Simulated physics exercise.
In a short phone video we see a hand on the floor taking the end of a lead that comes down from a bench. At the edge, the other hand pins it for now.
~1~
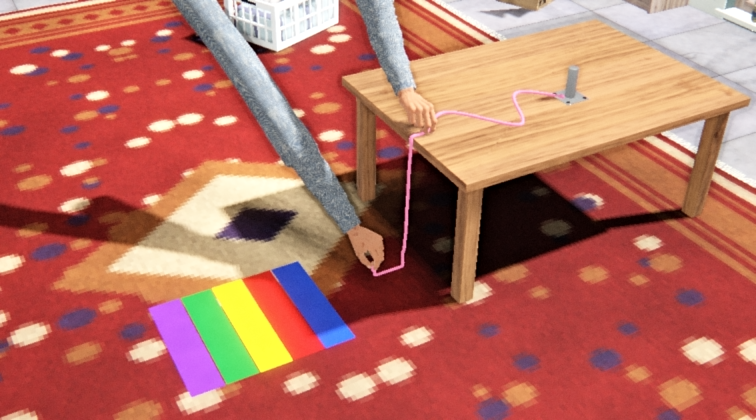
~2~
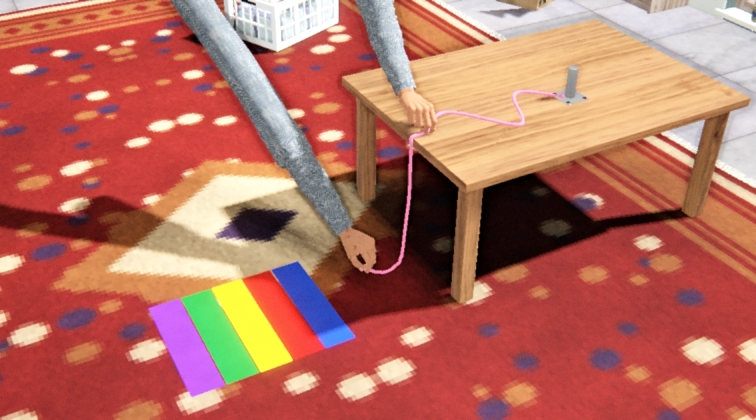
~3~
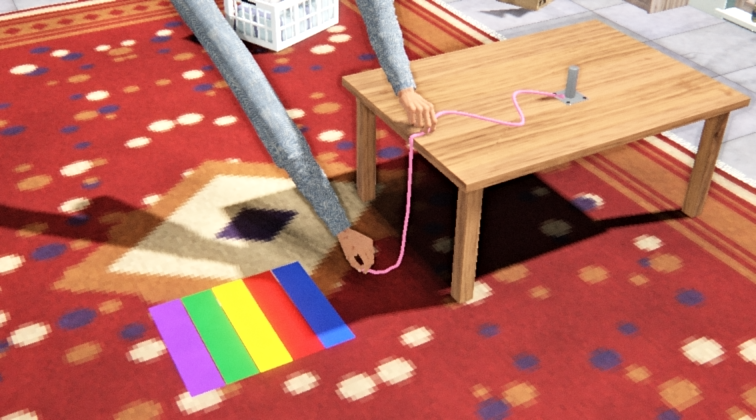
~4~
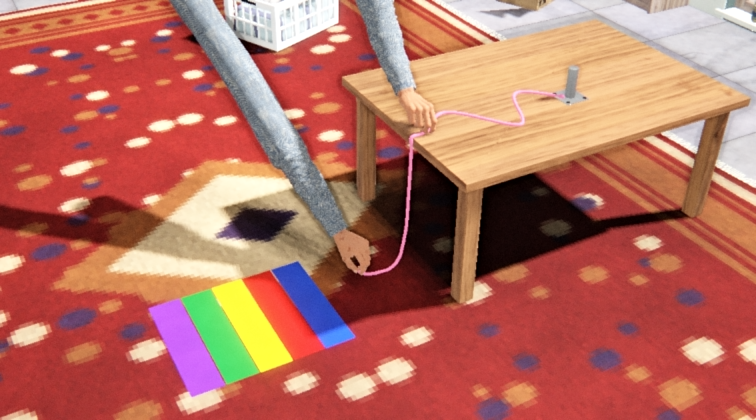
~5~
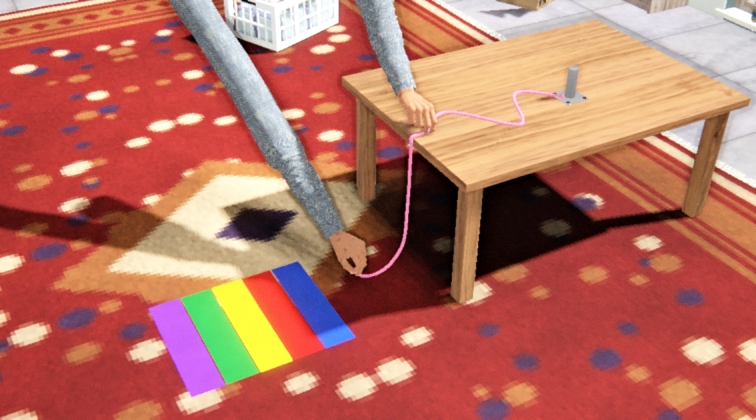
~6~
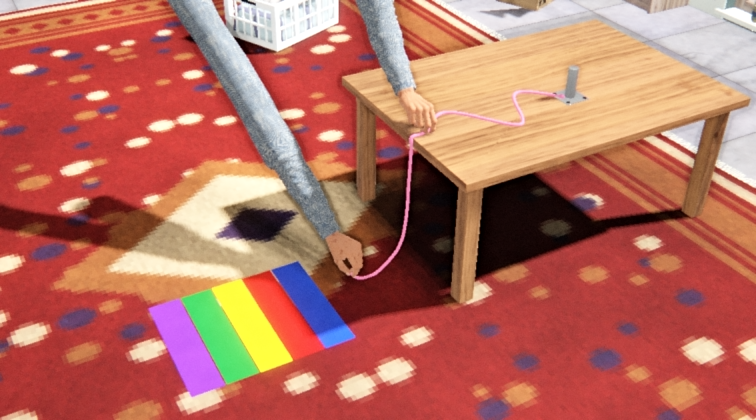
Two hands in grey sleeves handle a pink cord at a low wooden table on a red patterned rug, seen from above at an angle. The cord winds from a small grey post across the tabletop to the edge, where one hand pins it, near a striped mat of purple, green, yellow, red and blue. The lower hand slides the cord's end slightly left along the rug, while the camera stays still.
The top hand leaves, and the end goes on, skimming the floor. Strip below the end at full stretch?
Purple.
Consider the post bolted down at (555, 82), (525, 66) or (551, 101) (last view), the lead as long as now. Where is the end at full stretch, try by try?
First (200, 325), then (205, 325), and last (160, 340).
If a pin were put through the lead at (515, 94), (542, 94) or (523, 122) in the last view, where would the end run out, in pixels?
(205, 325), (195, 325), (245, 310).
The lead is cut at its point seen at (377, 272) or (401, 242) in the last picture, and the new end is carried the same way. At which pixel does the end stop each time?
In order, around (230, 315) and (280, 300).
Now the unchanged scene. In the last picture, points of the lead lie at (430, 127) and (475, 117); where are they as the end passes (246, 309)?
Around (400, 187) and (426, 135).
Early on, end near (247, 309); over yellow.
Midway, end near (207, 322); over green.
At the end of the slack, end near (185, 329); over purple. It gets as far as the purple strip.
